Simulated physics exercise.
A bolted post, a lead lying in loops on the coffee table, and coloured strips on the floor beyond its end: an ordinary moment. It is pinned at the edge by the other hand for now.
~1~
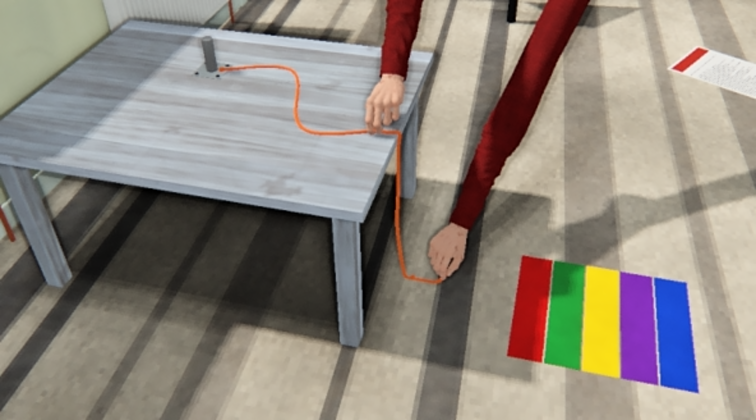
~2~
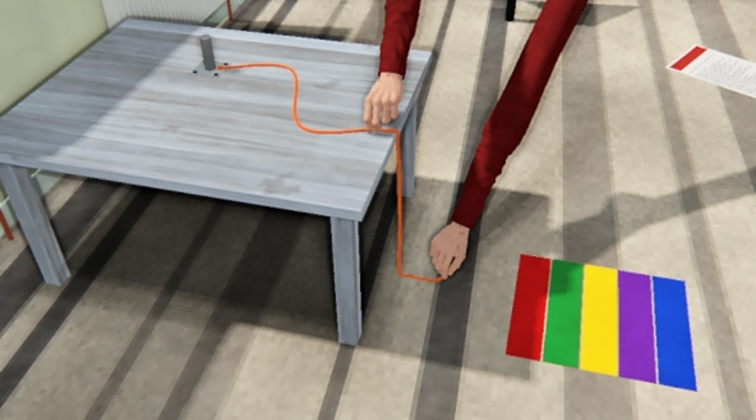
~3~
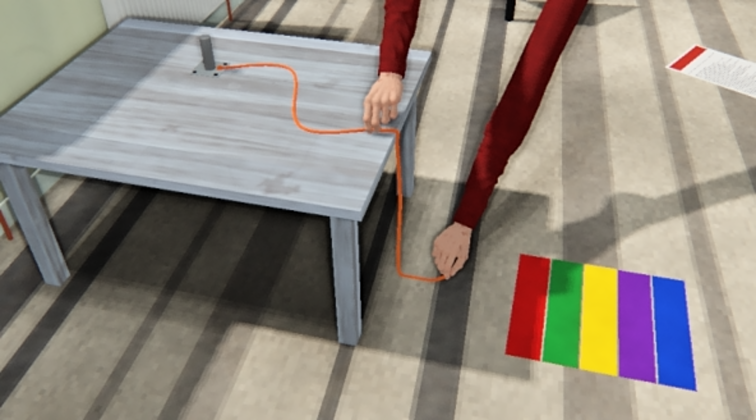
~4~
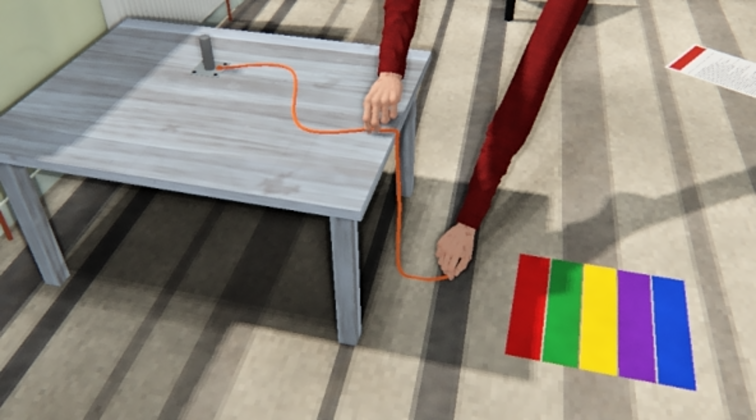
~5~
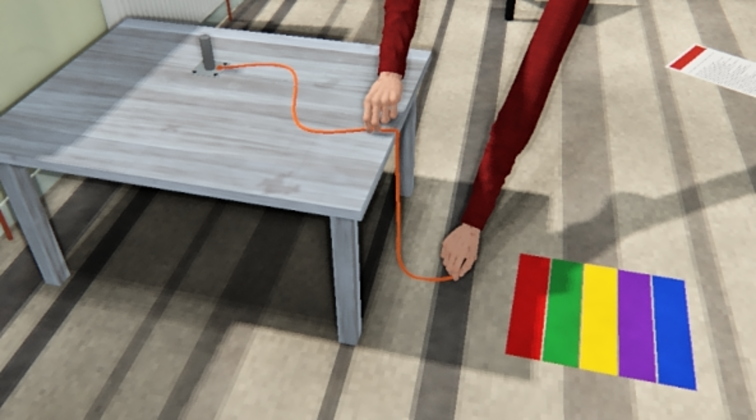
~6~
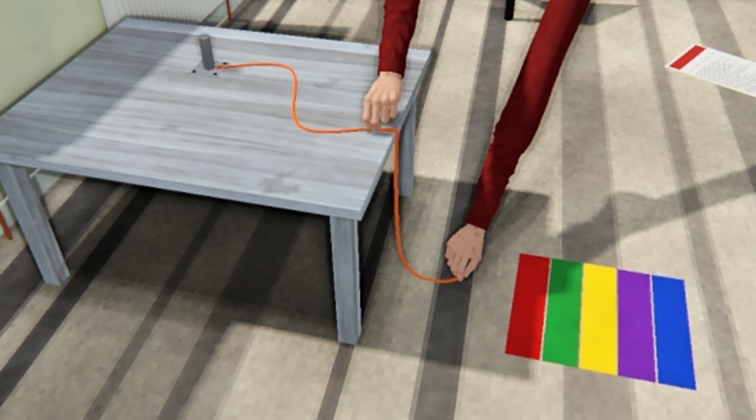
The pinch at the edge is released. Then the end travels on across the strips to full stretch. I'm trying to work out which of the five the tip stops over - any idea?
I would say the purple one.
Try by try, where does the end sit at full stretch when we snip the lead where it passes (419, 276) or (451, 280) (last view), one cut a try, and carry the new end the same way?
Near (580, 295) and (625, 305).
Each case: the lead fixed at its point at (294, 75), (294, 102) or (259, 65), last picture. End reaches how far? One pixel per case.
Taking them in turn, I'd expect around (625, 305), (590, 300) and finally (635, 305).
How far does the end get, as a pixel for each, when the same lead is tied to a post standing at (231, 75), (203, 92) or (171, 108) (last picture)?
Around (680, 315), then (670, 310), then (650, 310).
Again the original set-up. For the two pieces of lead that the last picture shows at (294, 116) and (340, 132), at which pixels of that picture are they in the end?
Near (361, 111) and (416, 136).
A little later, end near (570, 295); over green.
Next, end near (617, 303); over yellow.
When it is tight, end near (645, 308); over purple. The end stops over the purple strip.
